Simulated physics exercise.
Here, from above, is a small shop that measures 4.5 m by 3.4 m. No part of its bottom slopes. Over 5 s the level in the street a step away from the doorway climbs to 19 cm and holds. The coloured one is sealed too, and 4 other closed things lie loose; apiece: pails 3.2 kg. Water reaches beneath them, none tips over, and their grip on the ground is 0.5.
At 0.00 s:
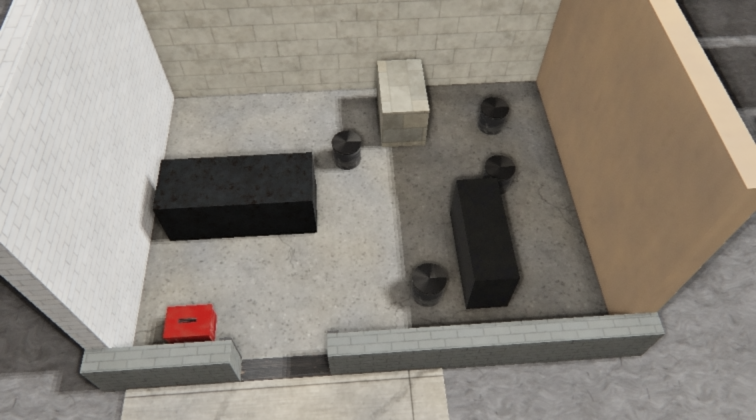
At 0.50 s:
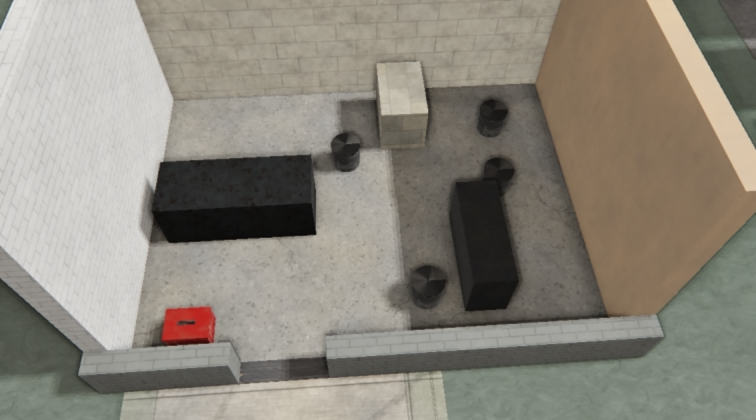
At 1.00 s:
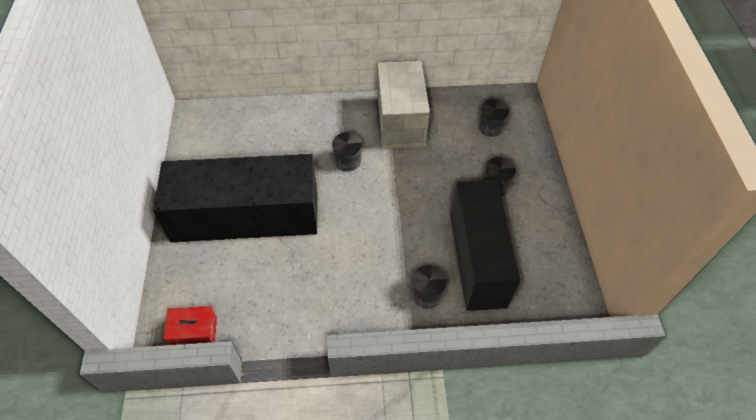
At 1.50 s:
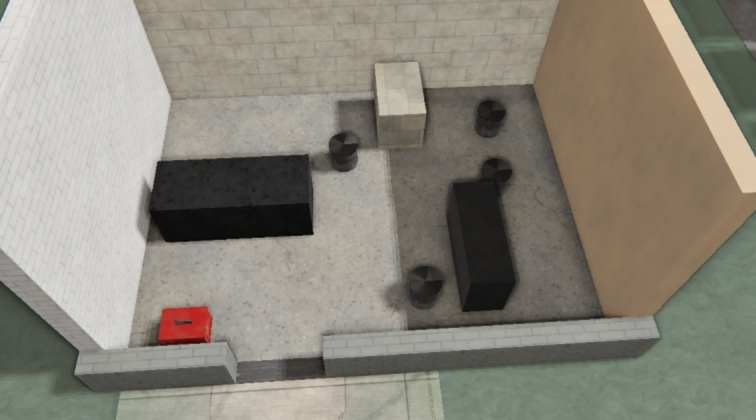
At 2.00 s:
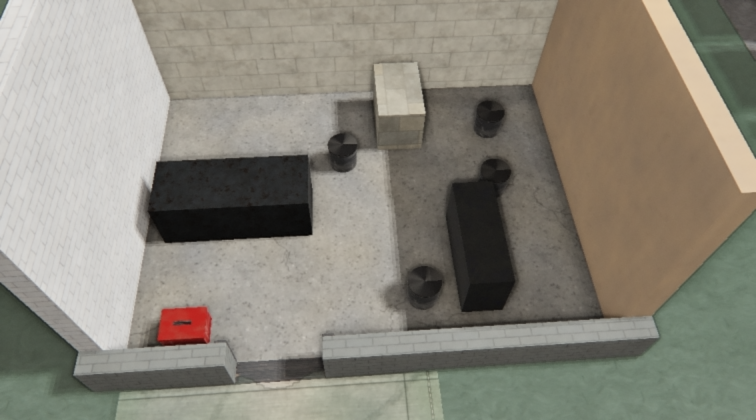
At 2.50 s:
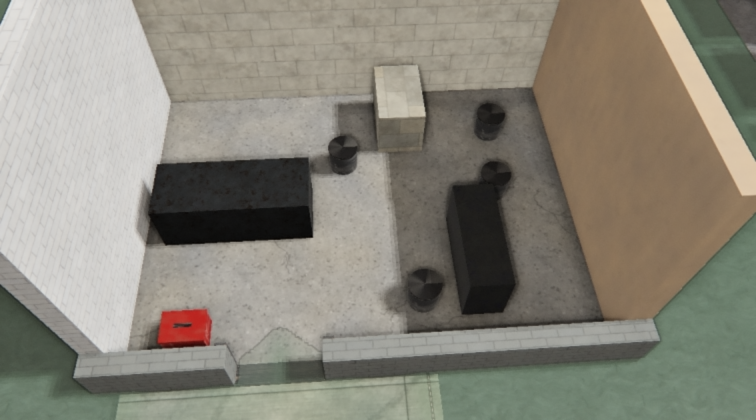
Outside a small walled shop, greenish water spreads and just enters the doorway; nothing inside moves.
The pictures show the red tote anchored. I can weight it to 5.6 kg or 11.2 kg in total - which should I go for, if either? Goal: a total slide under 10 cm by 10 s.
Neither will work.
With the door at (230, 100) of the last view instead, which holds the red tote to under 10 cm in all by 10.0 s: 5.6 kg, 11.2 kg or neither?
Under that change the large mass is required.
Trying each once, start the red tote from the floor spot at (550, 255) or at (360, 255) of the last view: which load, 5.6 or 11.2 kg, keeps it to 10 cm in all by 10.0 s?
Taking the two spots in turn, both keep it, then neither keeps it.
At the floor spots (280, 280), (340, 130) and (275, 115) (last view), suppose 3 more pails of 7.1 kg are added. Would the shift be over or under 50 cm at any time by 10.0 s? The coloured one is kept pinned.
In the order given, beyond the mark, then within the mark, and last within the mark.
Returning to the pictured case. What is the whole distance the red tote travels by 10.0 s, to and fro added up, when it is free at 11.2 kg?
20 cm or so in all.
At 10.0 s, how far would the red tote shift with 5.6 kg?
Shift: Roughly 40 cm.
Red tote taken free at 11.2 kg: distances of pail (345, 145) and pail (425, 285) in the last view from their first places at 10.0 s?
One is off by 0 cm, the other by 0 cm, in the order asked.
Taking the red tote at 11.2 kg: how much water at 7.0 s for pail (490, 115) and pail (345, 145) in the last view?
2 and 2 cm.
After 3.5 s the red tote would be 0 cm from its start with 5.6 kg and 0 cm from its start with 11.2 kg; 0 cm of water round it then.
After 4.5 s the red tote would be 0 cm from its start with 5.6 kg and 0 cm from its start with 11.2 kg; 1 cm of water round it then.
After 7.0 s the red tote would be 5 cm from its start with 5.6 kg and 0 cm from its start with 11.2 kg; 6 cm of water round it then.
After 10.0 s the red tote would be 39 cm from its start with 5.6 kg and 23 cm from its start with 11.2 kg; 9 cm of water round it then.
